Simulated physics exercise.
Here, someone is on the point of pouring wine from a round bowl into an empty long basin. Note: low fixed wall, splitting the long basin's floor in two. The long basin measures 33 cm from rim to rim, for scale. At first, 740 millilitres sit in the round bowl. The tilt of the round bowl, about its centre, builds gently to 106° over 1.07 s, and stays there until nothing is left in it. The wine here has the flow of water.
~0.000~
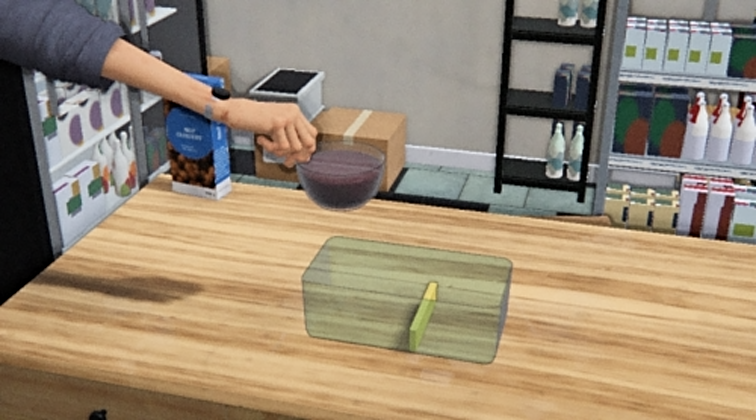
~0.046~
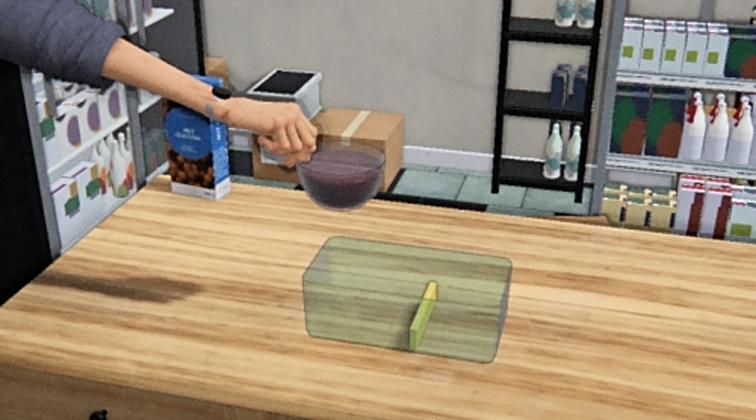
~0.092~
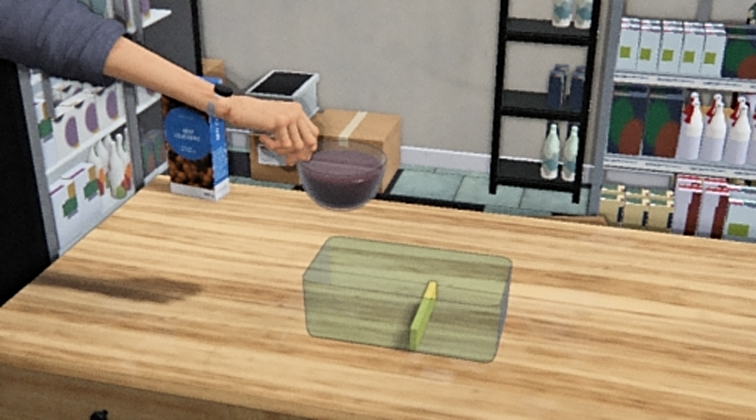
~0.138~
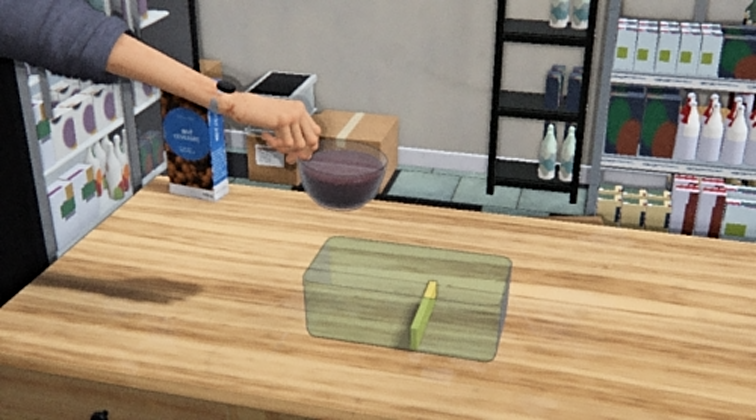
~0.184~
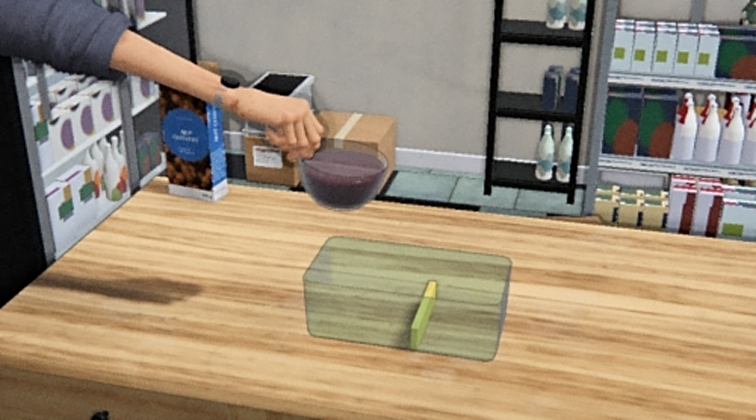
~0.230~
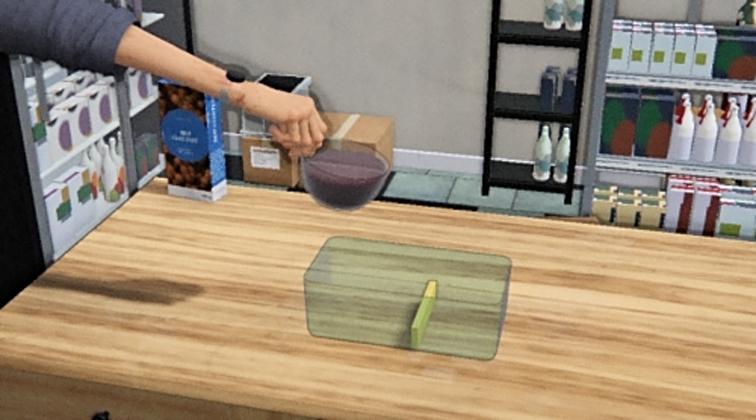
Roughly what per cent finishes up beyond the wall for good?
Roughly 51 per cent.
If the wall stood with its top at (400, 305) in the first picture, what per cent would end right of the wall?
Around 80 %, I'd say.
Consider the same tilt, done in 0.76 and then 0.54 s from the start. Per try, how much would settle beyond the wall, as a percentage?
Respectively about 40 and 25 percent.
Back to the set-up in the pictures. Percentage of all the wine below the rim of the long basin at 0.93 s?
That comes to about 86 percent.
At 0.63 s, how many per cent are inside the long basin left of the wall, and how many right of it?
I'd say some 5 in a hundred on the left and 9 on the right.
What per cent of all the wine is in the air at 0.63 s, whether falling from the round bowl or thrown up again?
Near 36 in a hundred.
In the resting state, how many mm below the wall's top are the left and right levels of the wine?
I'd say some 32 mm on the left and some 24 mm on the right.
Then, 0.63 s in, the tilt is 68° and 51 per cent is still to pour, 5 is left of the wall and 9 right of it.
Then, 0.93 s in, the tilt is 101° and 4 per cent is still to pour, 36 is left of the wall and 50 right of it.
Then, 1.24 s in, the tilt is 106° and 0 per cent is still to pour, 48 is left of the wall and 50 right of it.
Then, 1.57 s in, the tilt is 106° and 0 per cent is still to pour, 48 is left of the wall and 51 right of it.
Finally, 48 per cent lies left of the wall, 51 right of it and 1 outside.
